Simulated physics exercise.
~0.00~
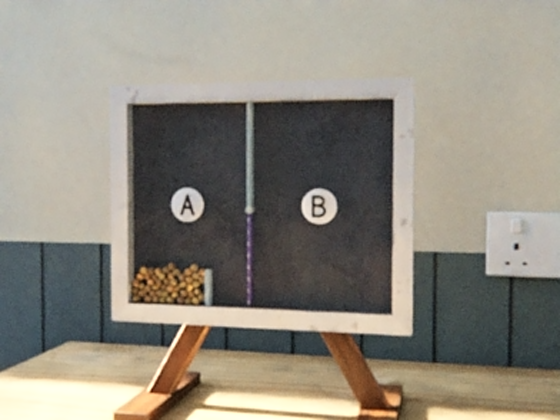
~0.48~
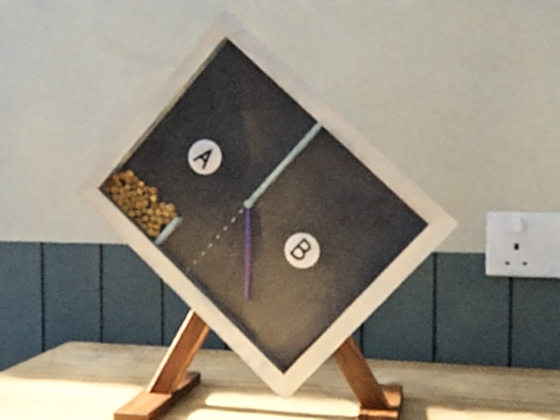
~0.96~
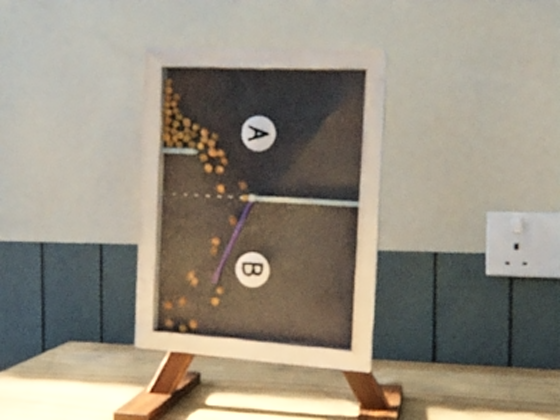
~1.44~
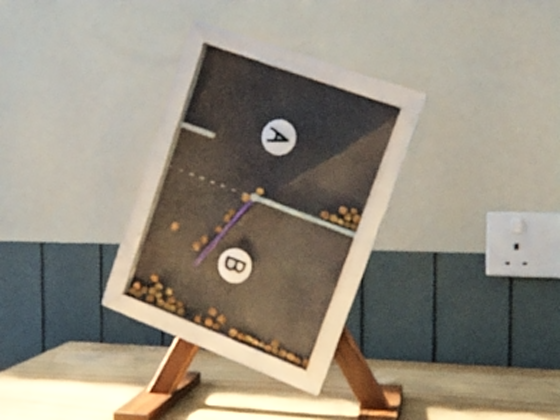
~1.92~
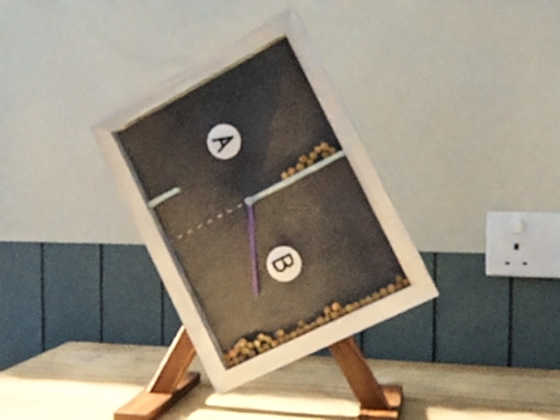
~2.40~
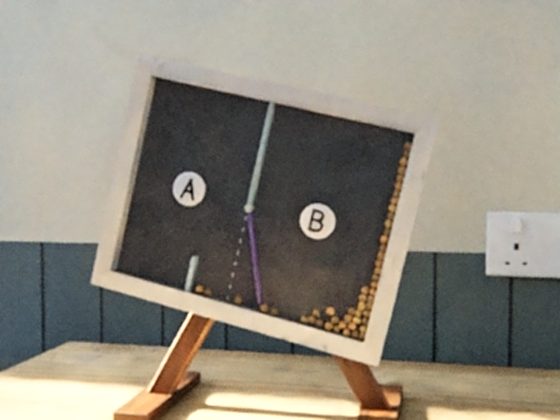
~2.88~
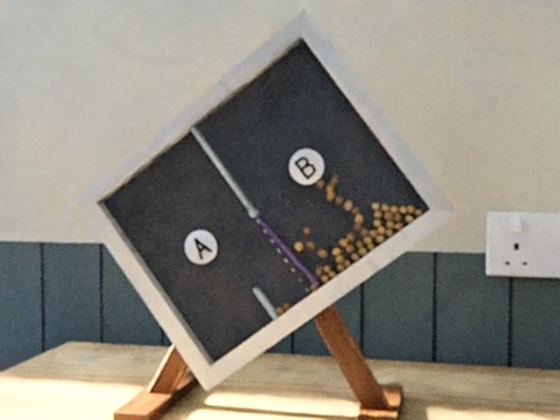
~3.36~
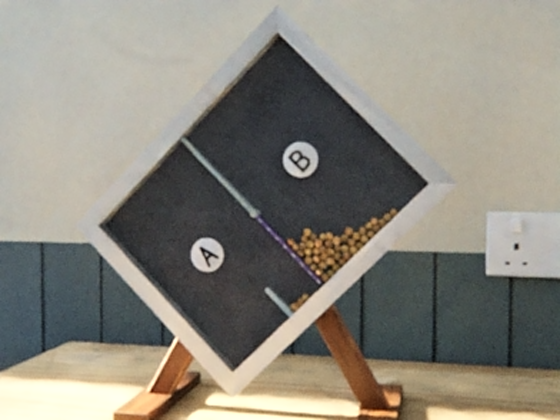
We see an upright case of small wooden beads turn clockwise, spilling most from side A past a purple flap into side B, then swing back anticlockwise beyond level, where the flap closes and nearly all the beads rest in B.
